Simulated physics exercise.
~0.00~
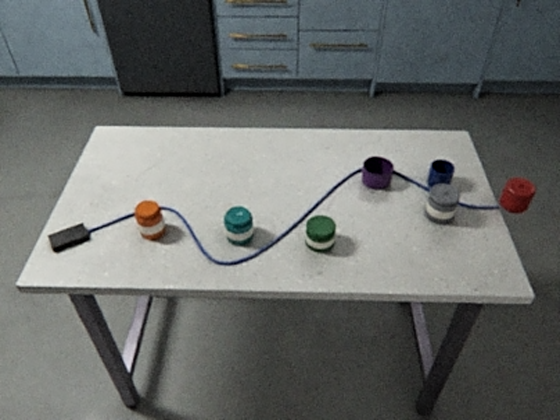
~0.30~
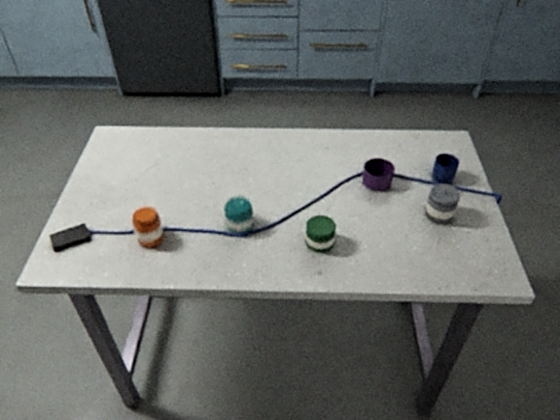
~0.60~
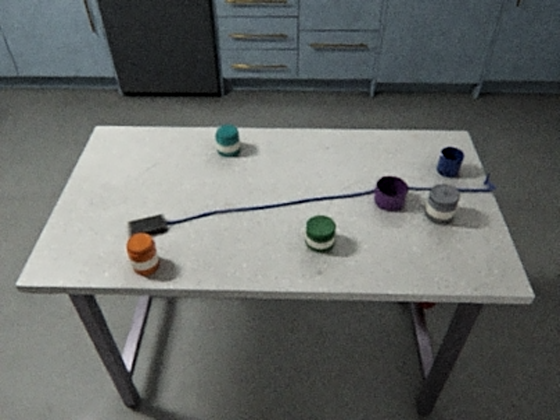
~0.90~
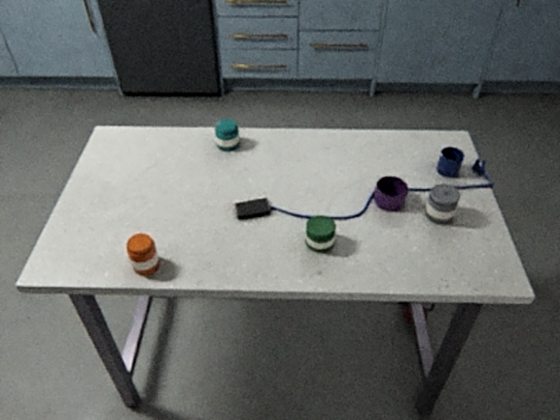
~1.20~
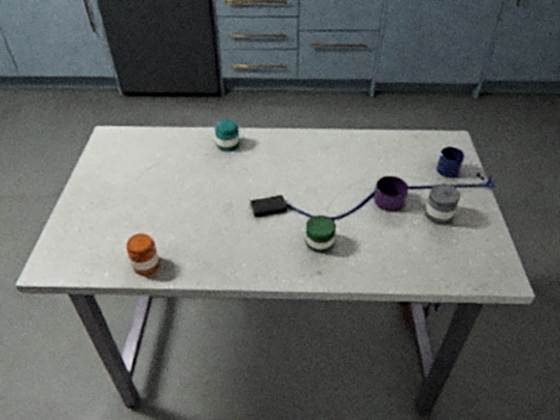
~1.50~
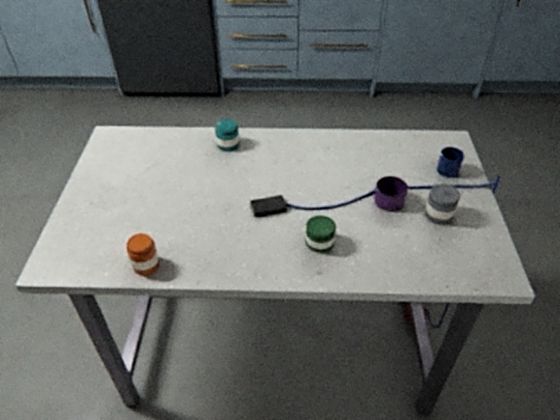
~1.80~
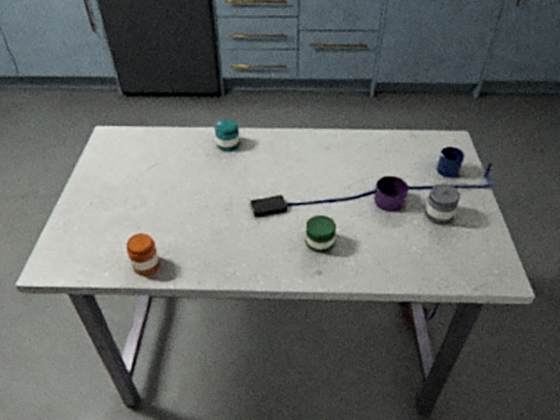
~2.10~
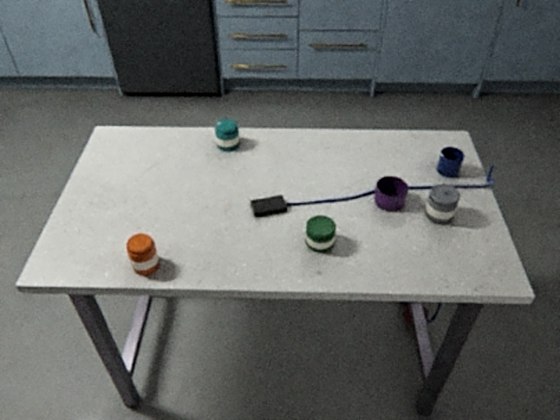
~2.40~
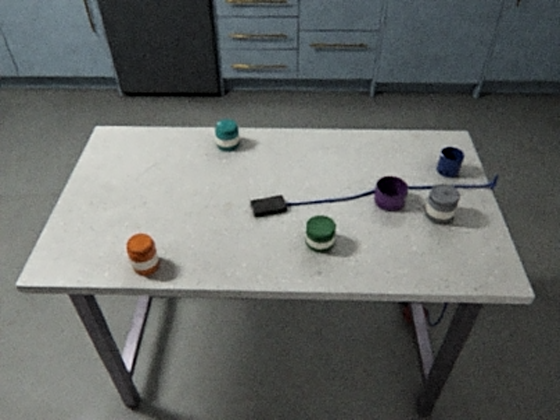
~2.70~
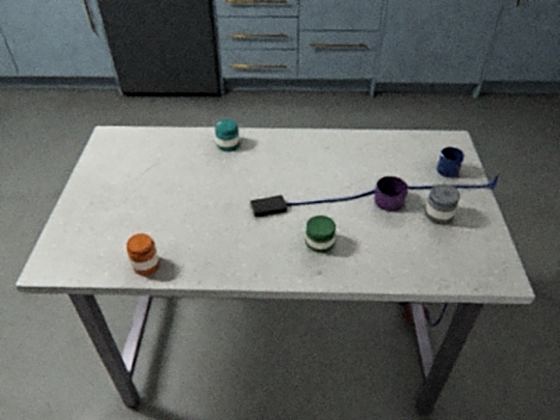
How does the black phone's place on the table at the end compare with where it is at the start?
It starts near the left edge of the table and ends close to the middle, a little farther back and just to the left of the green tin.
